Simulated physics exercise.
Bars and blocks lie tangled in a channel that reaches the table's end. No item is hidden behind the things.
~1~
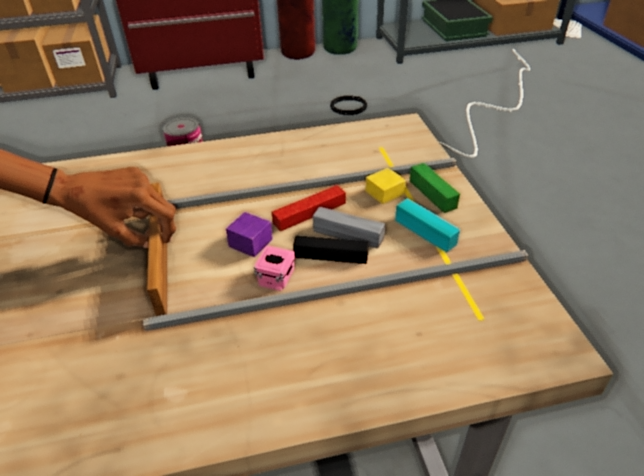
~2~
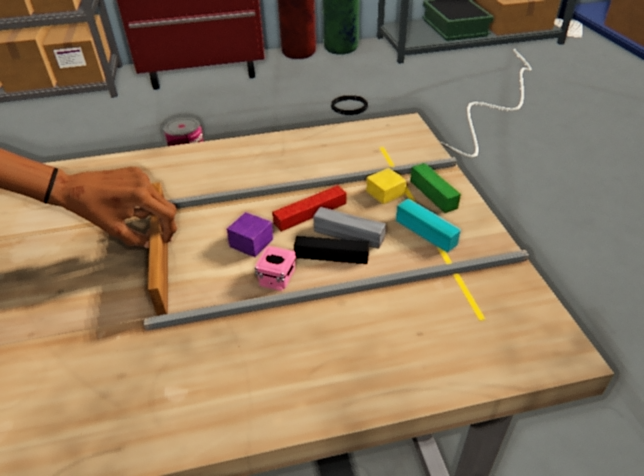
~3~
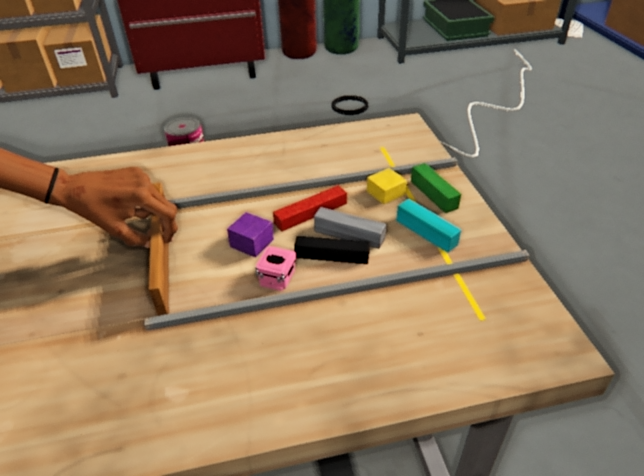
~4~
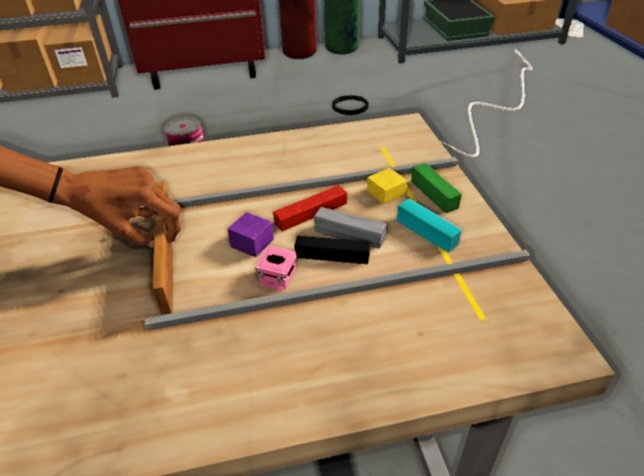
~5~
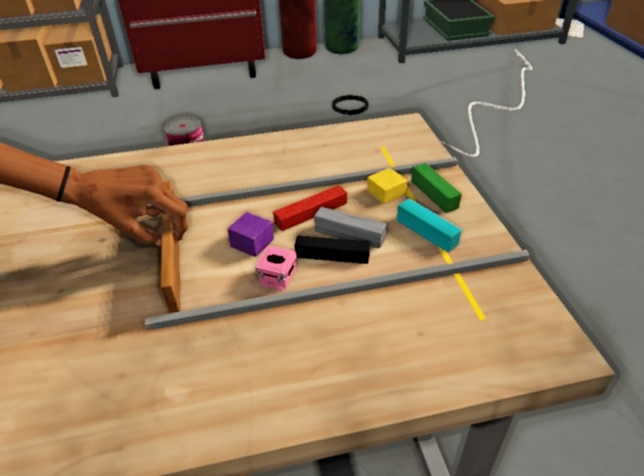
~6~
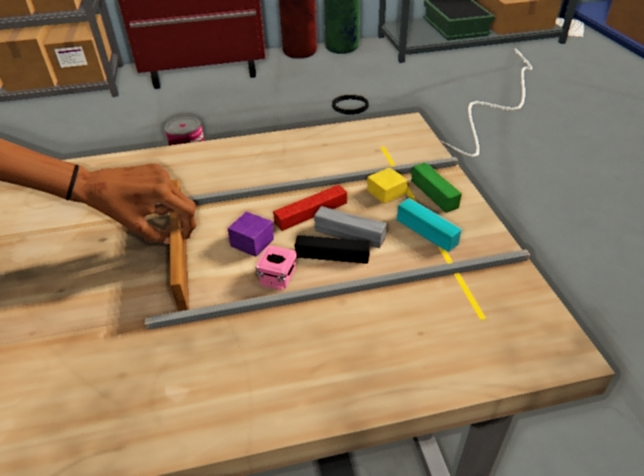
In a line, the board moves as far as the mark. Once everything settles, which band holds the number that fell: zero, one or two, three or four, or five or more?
It is in the band one or two.
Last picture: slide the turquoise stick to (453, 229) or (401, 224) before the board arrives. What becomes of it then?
First place: It remains in place; second place: It remains in place.
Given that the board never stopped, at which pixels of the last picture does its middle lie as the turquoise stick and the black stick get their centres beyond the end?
Around (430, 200) first and around (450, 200) second.
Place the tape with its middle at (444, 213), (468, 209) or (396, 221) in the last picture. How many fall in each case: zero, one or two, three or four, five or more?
Going tape by tape, I get either three or four, then five or more, then none.
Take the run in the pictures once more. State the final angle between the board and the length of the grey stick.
About 15 degrees.
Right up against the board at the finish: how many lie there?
The answer is 3.
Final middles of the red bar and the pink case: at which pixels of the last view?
The one named first is at (441, 179), the next at (460, 243).
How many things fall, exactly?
Exactly 1.
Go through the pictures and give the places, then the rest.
In the first picture, green bar (434, 187); turquoise stick (426, 225); yellow block (385, 186); board (158, 245); tape (421, 217).
In the second picture, turquoise stick (427, 225); red bar (310, 208).
In the third picture, yellow block (386, 186); pink case (277, 269).
In the fourth picture, green bar (435, 187); board (164, 244).
In the fifth picture, turquoise stick (428, 225); purple block (251, 234).
In the sixth picture, green bar (435, 187); turquoise stick (428, 225); yellow block (387, 186); board (178, 241); tape (423, 217).
Early on, none off yet; green bar at rest near (435, 187); turquoise stick at rest near (428, 225); yellow block at rest near (387, 186).
A while later, none off yet; green bar at rest near (438, 187); turquoise stick moving near (433, 223); yellow block travelled about its own width near (411, 191).
Finally, the number that fall off is one or two; lost, green bar.
